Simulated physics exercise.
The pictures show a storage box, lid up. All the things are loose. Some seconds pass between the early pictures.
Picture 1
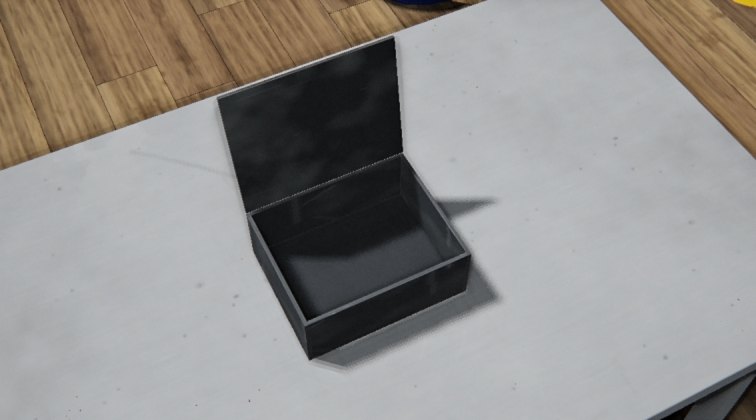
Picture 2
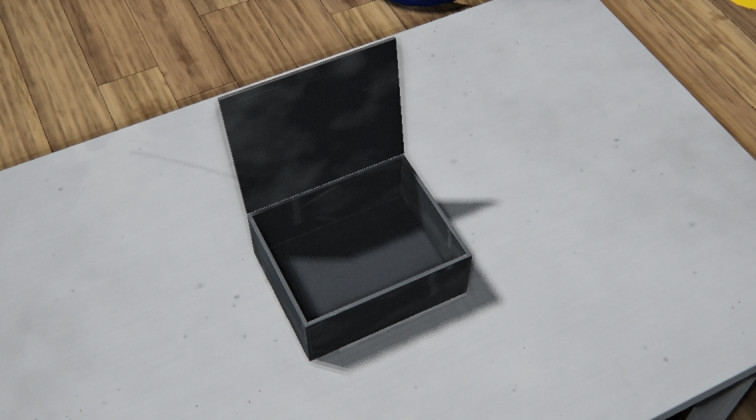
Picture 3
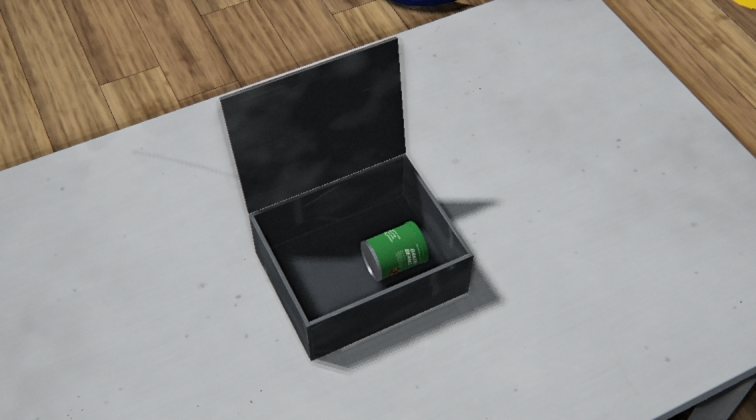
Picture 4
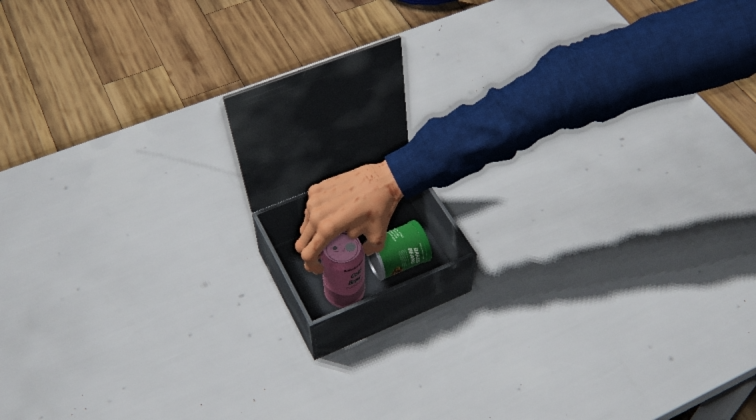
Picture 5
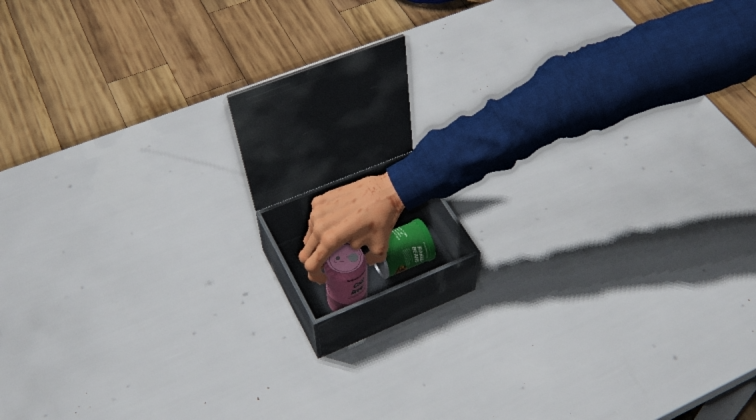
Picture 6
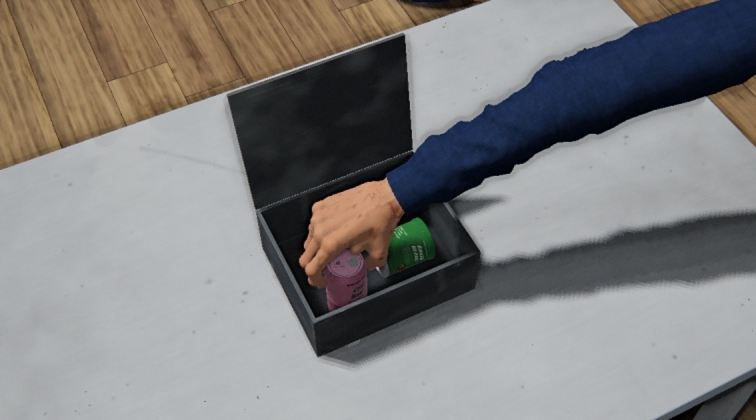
We see an open, empty black box on a grey surface, then a green tin lying inside it; a hand in a blue sleeve then holds a pink can inside the box, left of the tin, and lowers it slightly.
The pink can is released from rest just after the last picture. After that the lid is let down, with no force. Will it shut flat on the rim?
The lid will not close.
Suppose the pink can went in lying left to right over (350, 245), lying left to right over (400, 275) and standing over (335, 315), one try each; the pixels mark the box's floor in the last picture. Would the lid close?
In the first case it shuts flat; in the second case it closes; in the third case it will not close.
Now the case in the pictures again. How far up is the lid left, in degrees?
Some 12° above the rim.
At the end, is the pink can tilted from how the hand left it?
The pink can stays as placed.
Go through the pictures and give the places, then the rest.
The last thing is not in view yet, in the first picture.
The last thing is not in view yet, in the second picture.
The last thing is not in view yet; green tin (394, 251), in the third picture.
Still above its spot; pink can (344, 271); green tin (398, 250), in the fourth picture.
Still above its spot; pink can (346, 281); green tin (401, 249), in the fifth picture.
Put in, still held; pink can (346, 285); green tin (401, 248), in the sixth picture.
Then, 1.40 s past the last view, lid 74° above the rim.
Then, 1.80 s past the last view, lid 33° above the rim.
Then, 3.60 s past the last view, lid 13° above the rim.
Finally, lid 13° above the rim; both still in place. Final places as the last picture's camera would see them, pink can near (346, 285).
